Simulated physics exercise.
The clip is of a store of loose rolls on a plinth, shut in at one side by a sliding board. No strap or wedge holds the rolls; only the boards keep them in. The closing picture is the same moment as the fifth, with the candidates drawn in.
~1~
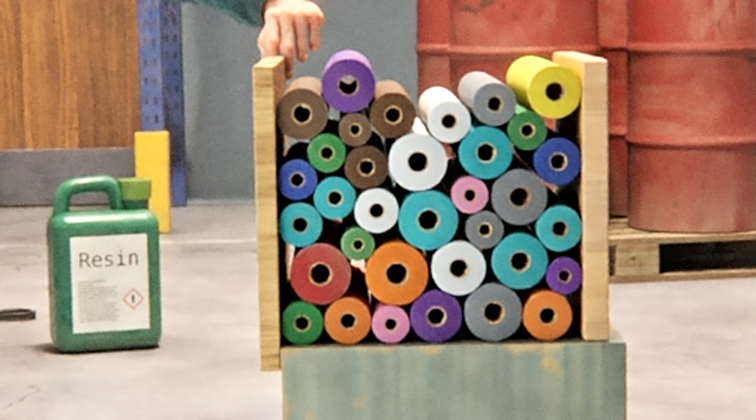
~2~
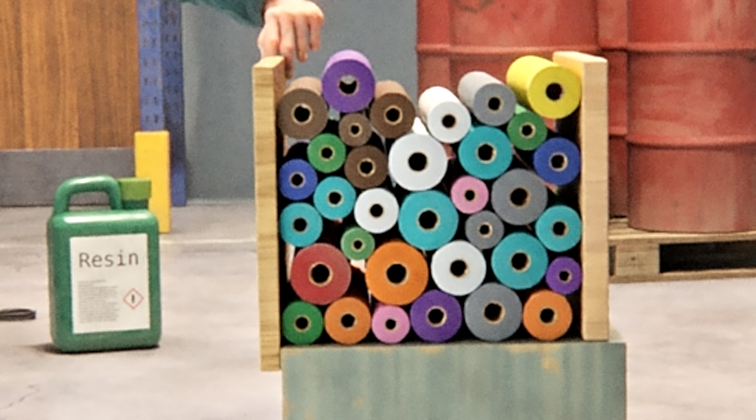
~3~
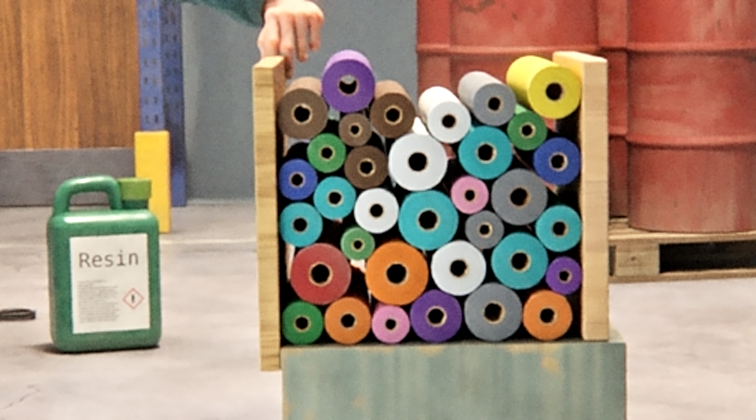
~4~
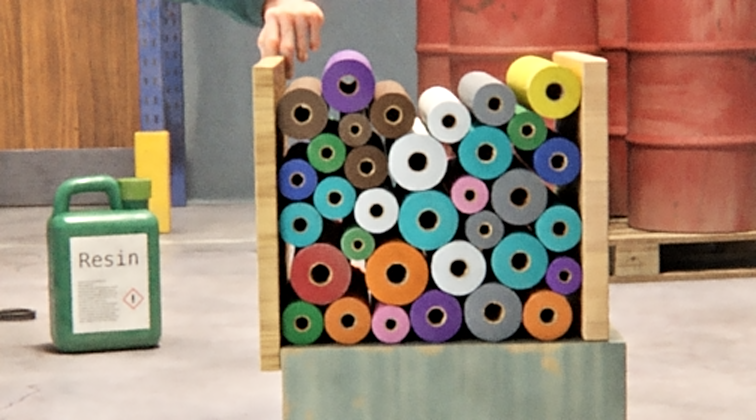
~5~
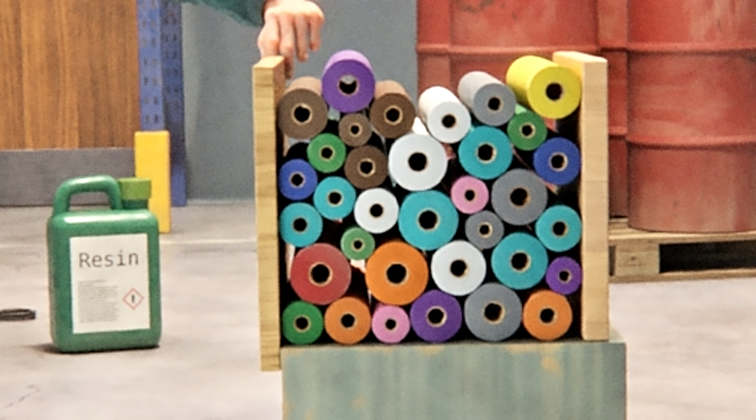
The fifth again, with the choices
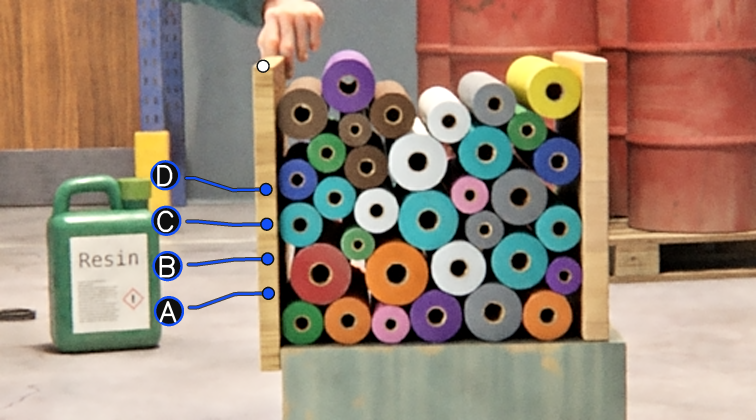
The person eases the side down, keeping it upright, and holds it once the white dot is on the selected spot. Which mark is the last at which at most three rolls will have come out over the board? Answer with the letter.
Down to D.
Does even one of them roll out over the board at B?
At B: Yes.
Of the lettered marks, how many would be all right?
One of them.
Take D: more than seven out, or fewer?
It loses fewer than seven.
On the marked copy, A at (269, 293); B at (268, 259); C at (267, 224); D at (266, 190); the white dot at (263, 67).
Taking D. A third of the way, top of the board (275, 126).
Two thirds of the way, top of the board (277, 189).
When it is over, top of the board (277, 189), two out over the board.
As for the rest, A more than three out over the board; B more than three out over the board; C more than three out over the board.
